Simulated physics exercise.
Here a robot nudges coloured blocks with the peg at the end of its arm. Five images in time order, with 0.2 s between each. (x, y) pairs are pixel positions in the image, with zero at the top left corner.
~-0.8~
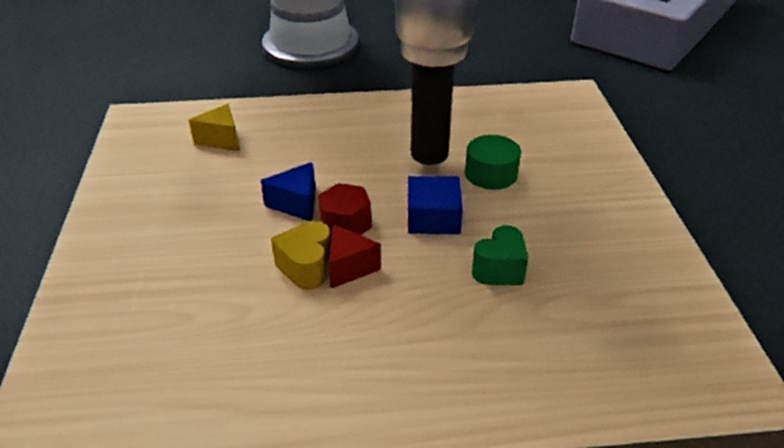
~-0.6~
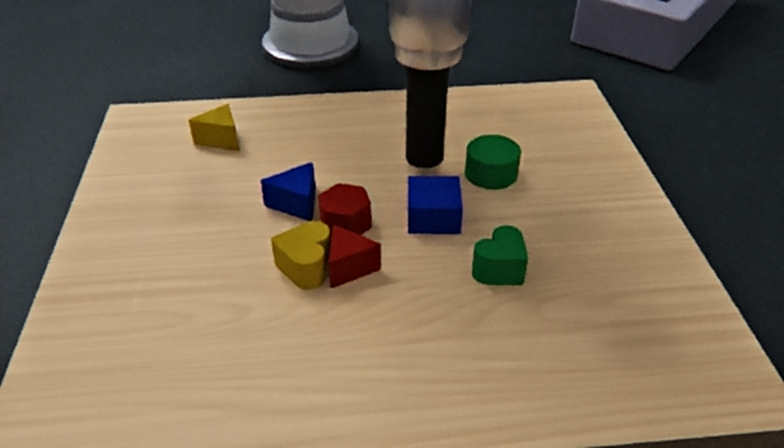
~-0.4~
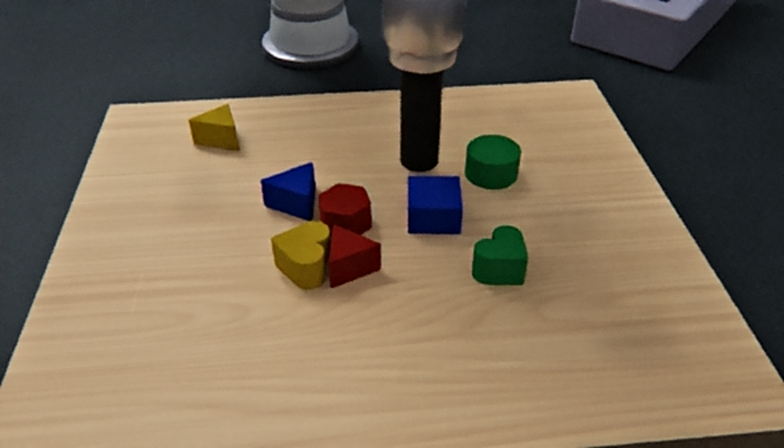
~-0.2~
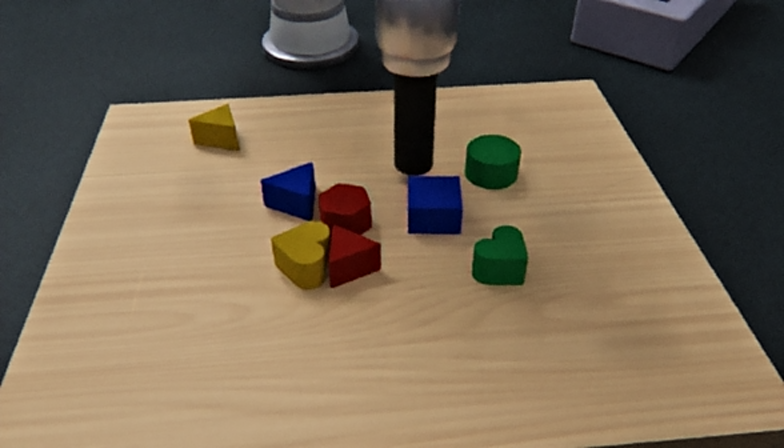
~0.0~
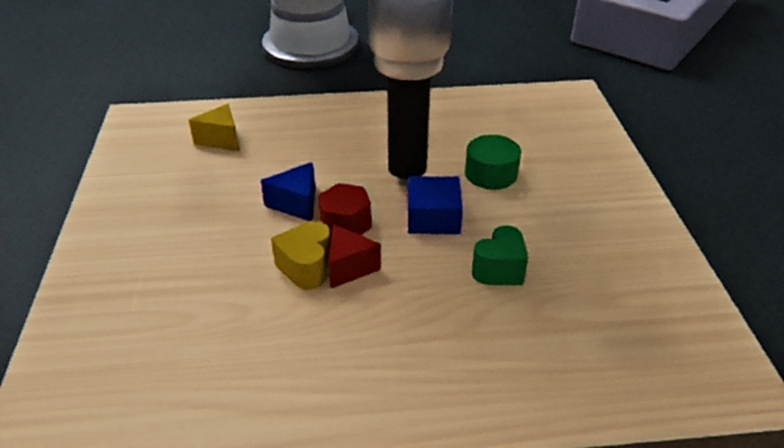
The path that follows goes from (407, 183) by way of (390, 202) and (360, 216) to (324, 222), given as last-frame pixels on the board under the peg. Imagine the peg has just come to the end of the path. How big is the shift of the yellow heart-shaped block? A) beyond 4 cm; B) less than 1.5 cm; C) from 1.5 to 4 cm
C.
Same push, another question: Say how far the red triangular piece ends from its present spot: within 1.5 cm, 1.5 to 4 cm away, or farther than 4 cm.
It moves only a bit, under 1.5 cm.
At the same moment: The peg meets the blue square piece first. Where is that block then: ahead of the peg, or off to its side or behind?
It escapes to one side.
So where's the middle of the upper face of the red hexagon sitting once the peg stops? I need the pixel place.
The middle of its upper face should be somewhere near (288, 219).
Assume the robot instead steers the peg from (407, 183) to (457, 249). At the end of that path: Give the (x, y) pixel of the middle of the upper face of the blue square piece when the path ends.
It should be at about (497, 248).
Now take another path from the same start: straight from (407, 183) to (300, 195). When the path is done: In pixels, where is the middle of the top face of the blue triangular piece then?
My prediction: (267, 187).
The first path, step by step. Halfway along, peg at (376, 196); red hexagon at (337, 202); blue square piece at (433, 197), turned 30° anticlockwise.
At the end, peg at (323, 208); blue triangular piece not moved; yellow heart-shaped block at (288, 259), turned 30° anticlockwise; red hexagon at (288, 219), turned 25° anticlockwise; red triangular piece not moved; blue square piece at (433, 197), turned 30° anticlockwise.
